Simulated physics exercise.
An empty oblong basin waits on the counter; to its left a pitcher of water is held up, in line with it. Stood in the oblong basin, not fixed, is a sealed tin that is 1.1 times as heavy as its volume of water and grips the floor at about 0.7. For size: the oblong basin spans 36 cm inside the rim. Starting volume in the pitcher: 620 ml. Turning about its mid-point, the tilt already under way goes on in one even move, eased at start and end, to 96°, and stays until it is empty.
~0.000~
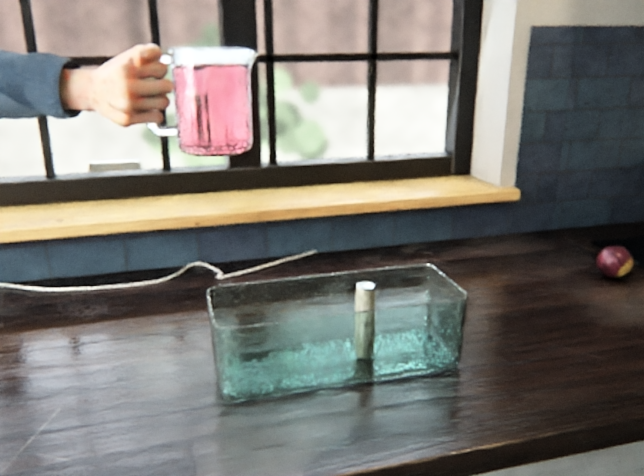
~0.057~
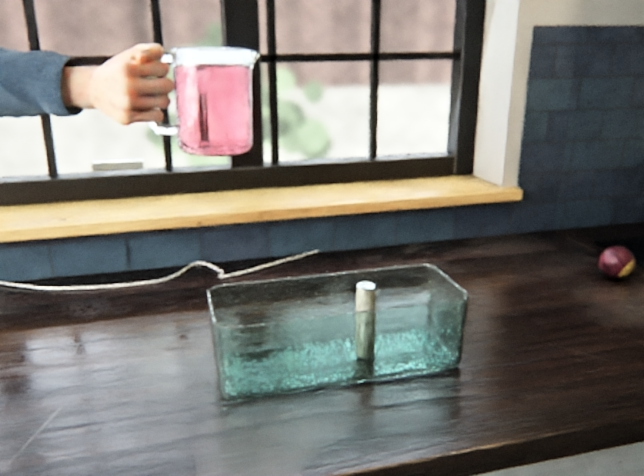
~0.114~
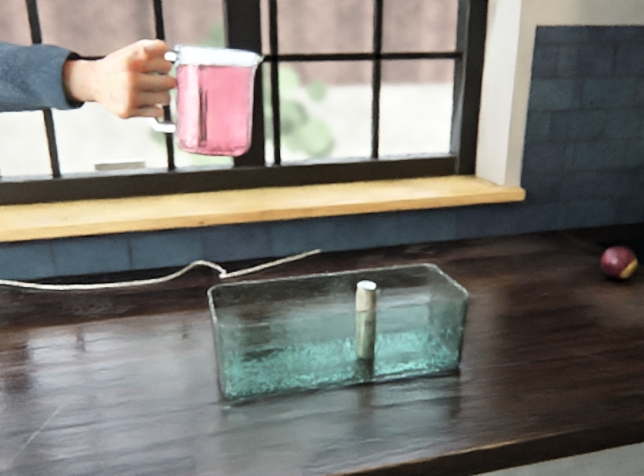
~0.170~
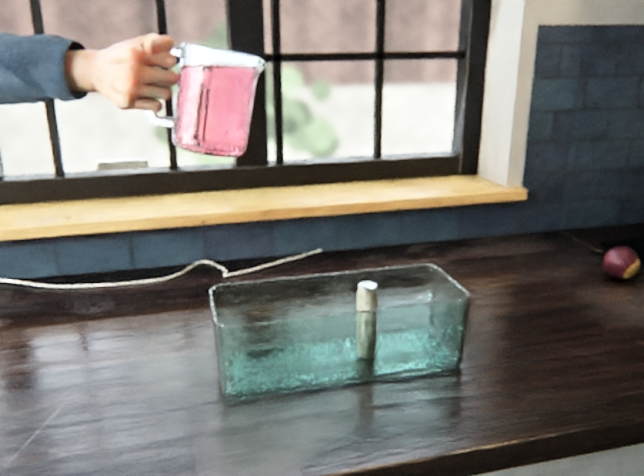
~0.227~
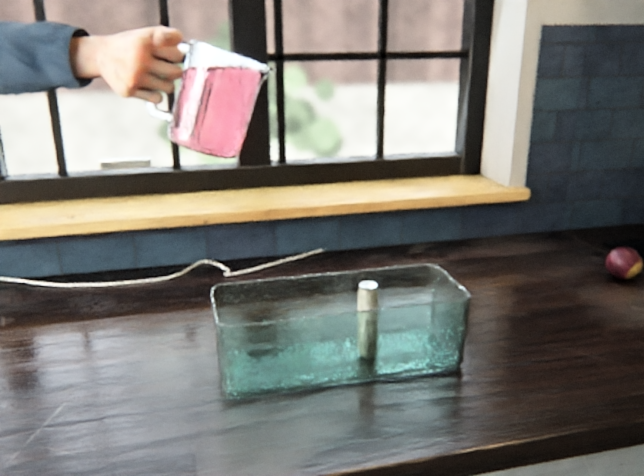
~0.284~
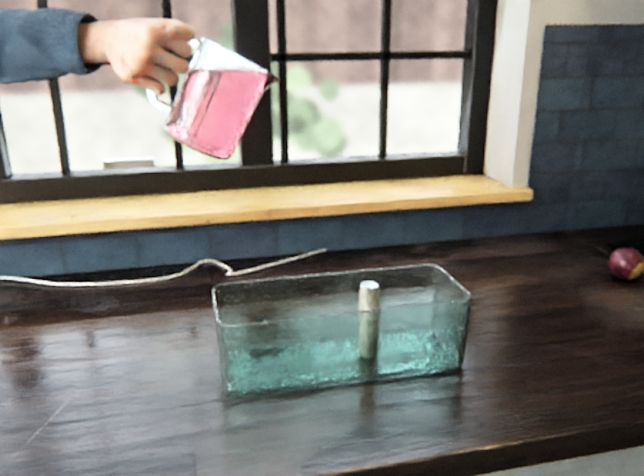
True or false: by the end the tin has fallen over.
True.
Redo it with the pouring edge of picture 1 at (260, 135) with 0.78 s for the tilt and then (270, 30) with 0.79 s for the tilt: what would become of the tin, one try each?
The tin stays vertical the first time and overturns the second time.
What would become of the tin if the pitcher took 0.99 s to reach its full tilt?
Outcome - the tin comes down.
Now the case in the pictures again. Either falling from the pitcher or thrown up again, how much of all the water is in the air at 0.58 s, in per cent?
Roughly 26 percent.
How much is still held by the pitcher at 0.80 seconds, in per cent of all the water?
Roughly 32 per cent.
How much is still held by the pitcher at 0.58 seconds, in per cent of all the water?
Close to 72 percent of the liquid remains at that time.
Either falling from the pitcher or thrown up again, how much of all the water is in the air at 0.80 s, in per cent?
Something like 38 per cent is in the air then.
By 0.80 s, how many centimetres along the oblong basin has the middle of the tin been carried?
Around 2 cm.
After 0.58 s the tilt is 82° and 73 per cent is still to pour; the tin stands where it began.
After 0.80 s the tilt is 96° and 31 per cent is still to pour; the tin stands 2 cm from where it began.
After 1.03 s the tilt is 96° and 11 per cent is still to pour; the tin leans 53°.
After 1.28 s the tilt is 96° and 3 per cent is still to pour; the tin lies on its side.
In the end the tin lies on its side.
